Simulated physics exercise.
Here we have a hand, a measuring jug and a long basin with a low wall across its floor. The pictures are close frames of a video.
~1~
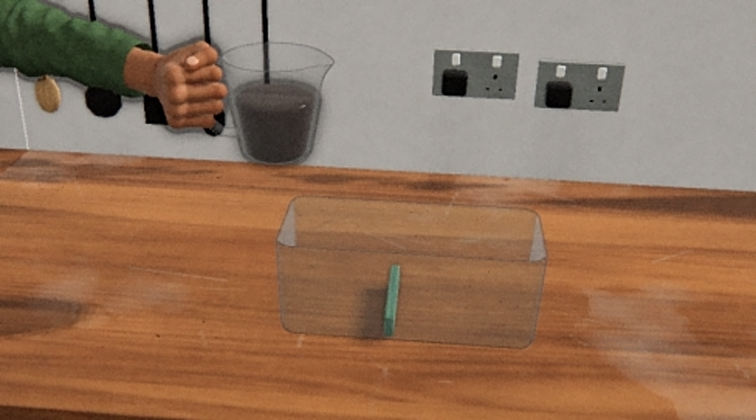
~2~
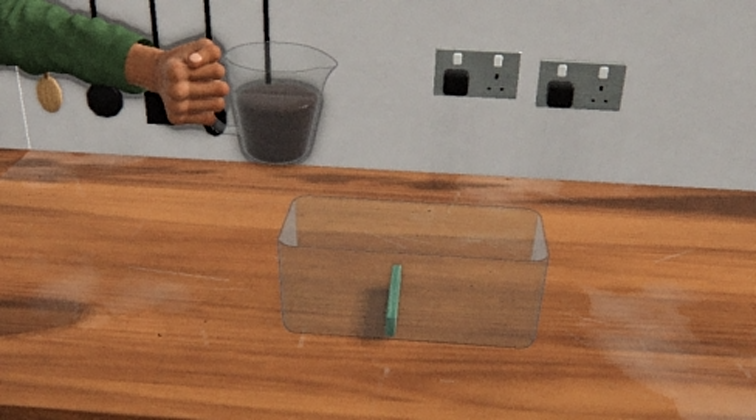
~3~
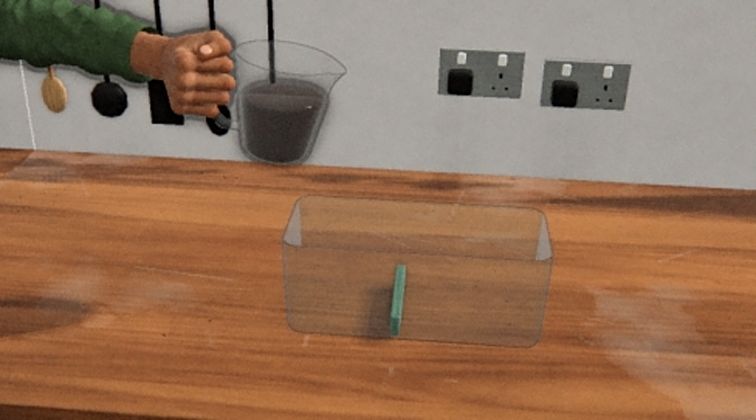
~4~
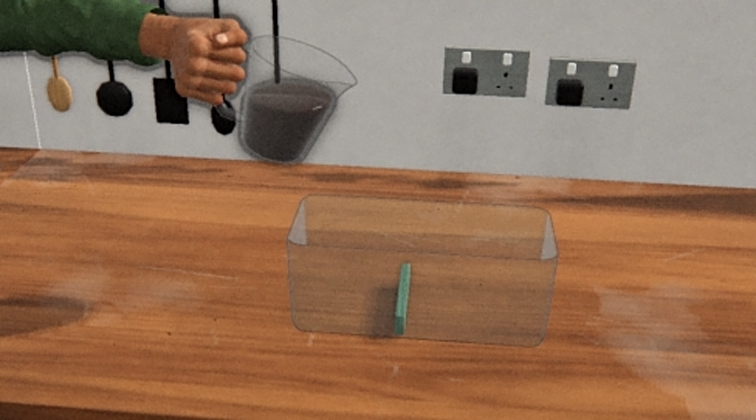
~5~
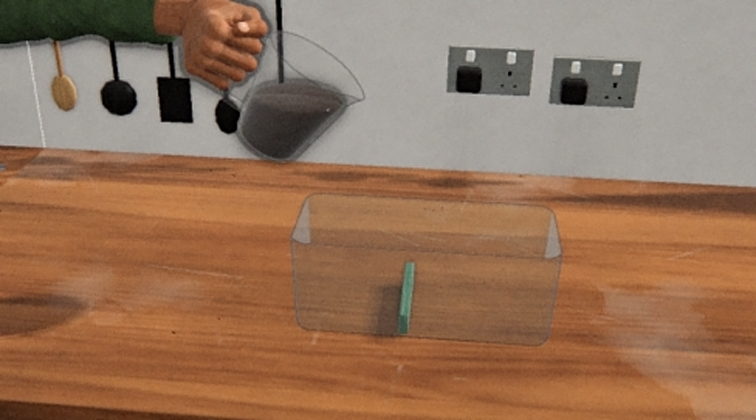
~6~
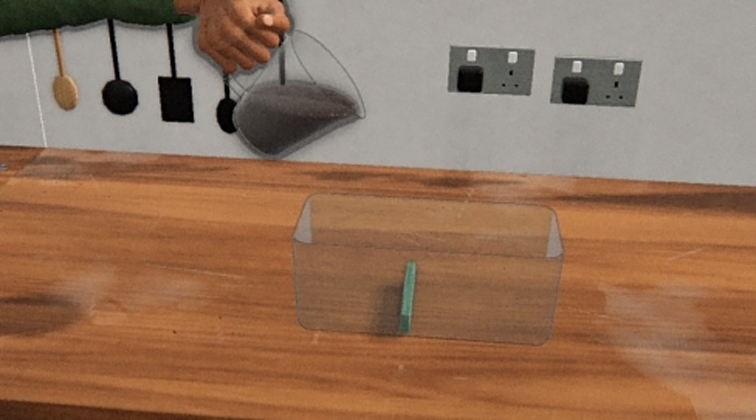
A hand in a green sleeve held a clear jug of dark liquid upright, then steadily tilted it far over to the right above a wooden counter, where a clear basin with a low green wall sat.
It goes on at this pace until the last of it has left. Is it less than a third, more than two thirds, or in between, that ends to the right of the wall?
In the end not even a third is right of the wall.
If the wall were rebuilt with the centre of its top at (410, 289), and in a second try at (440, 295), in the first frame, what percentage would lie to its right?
Roughly 10 per cent, and 15 per cent.
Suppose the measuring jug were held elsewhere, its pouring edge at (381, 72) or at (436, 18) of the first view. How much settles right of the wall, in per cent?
About 90 and 70 per cent.
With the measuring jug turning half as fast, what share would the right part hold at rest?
About 45 per cent.
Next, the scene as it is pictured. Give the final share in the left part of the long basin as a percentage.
Some 80 per cent.
A moment on, the measuring jug is tipped right over and 45 per cent is still to pour, 21 is left of the wall and 2 right of it.
Next, the measuring jug is tipped right over and 3 per cent is still to pour, 82 is left of the wall and 7 right of it.
Then the measuring jug is tipped right over and 0 per cent is still to pour, 83 is left of the wall and 13 right of it.
Later the measuring jug is tipped right over and 0 per cent is still to pour, 82 is left of the wall and 14 right of it.
In the end 82 per cent lies left of the wall, 14 right of it and 4 outside.
